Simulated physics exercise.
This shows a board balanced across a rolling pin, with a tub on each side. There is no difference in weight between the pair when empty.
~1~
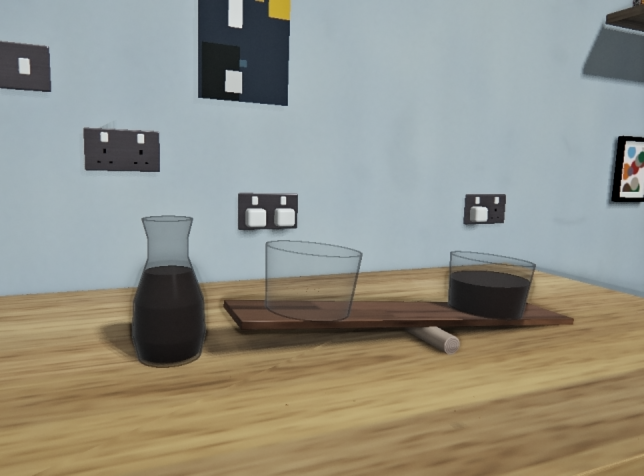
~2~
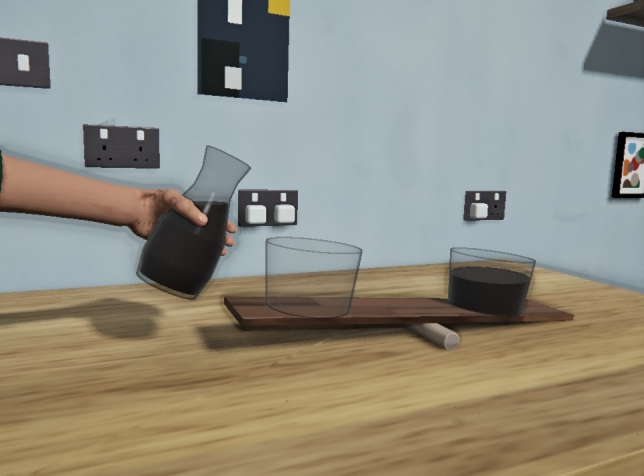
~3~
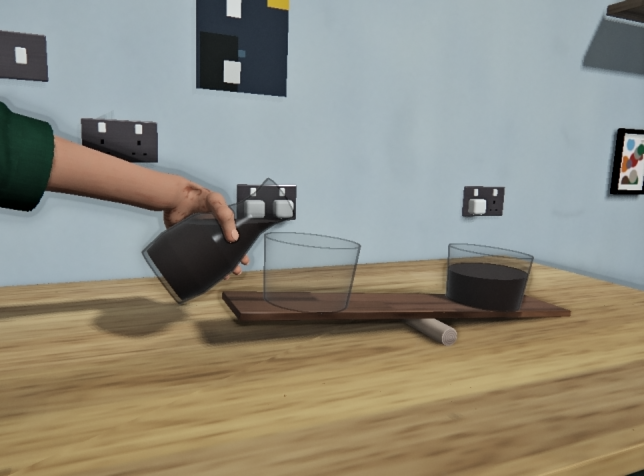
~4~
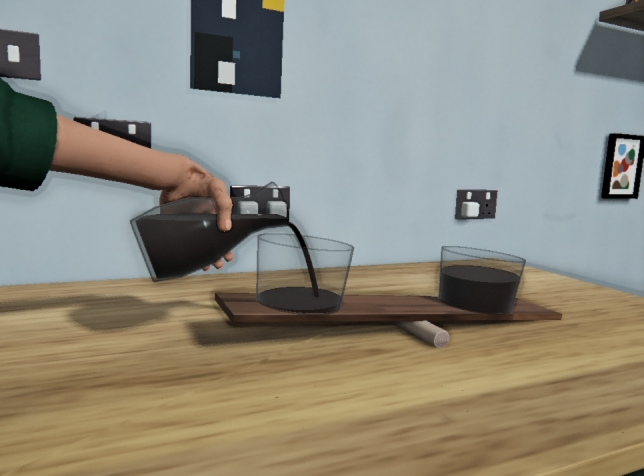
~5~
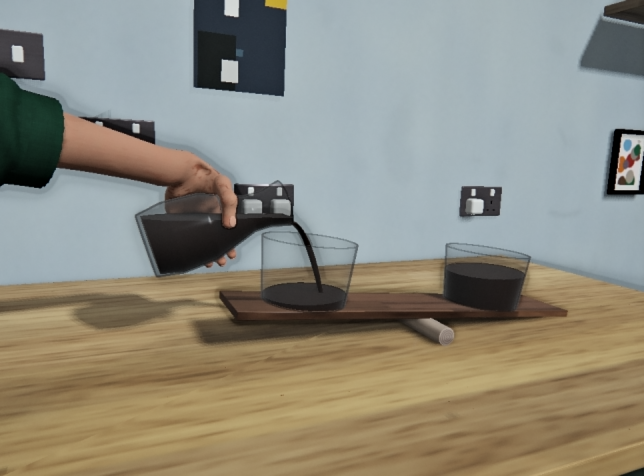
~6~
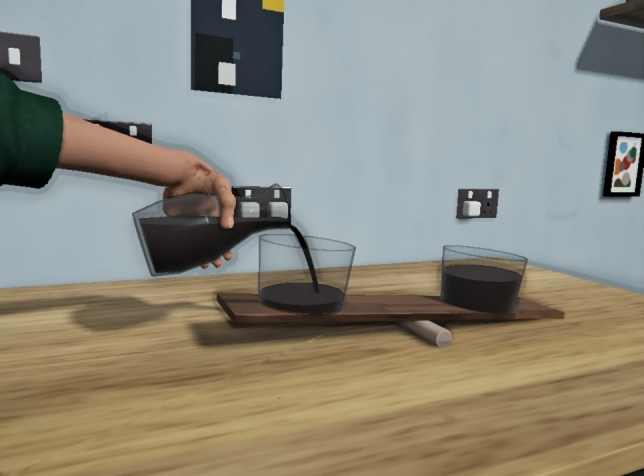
The footage shows a hand lifting a carafe of dark liquid from a wooden table, tilting it and pouring a thin stream into the empty left tub on a board balanced across a rolling pin, opposite a partly filled tub.
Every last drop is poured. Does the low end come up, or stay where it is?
The low end comes up.
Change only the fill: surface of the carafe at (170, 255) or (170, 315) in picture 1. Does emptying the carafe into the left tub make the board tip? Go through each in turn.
As listed: Swings across, keeps its lean.
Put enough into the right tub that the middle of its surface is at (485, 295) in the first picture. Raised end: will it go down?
I'd say it seesaws across, honestly.
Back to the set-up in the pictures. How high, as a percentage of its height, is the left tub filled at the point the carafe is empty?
Fill level: About 55 percent.
A moment on, the left tub is about a third full; the board leans as before.
Further on, the left tub is about half full; the board has swung over, and that end is down.
When it is over, the left tub is about half full; the board has swung over, and that end is down.
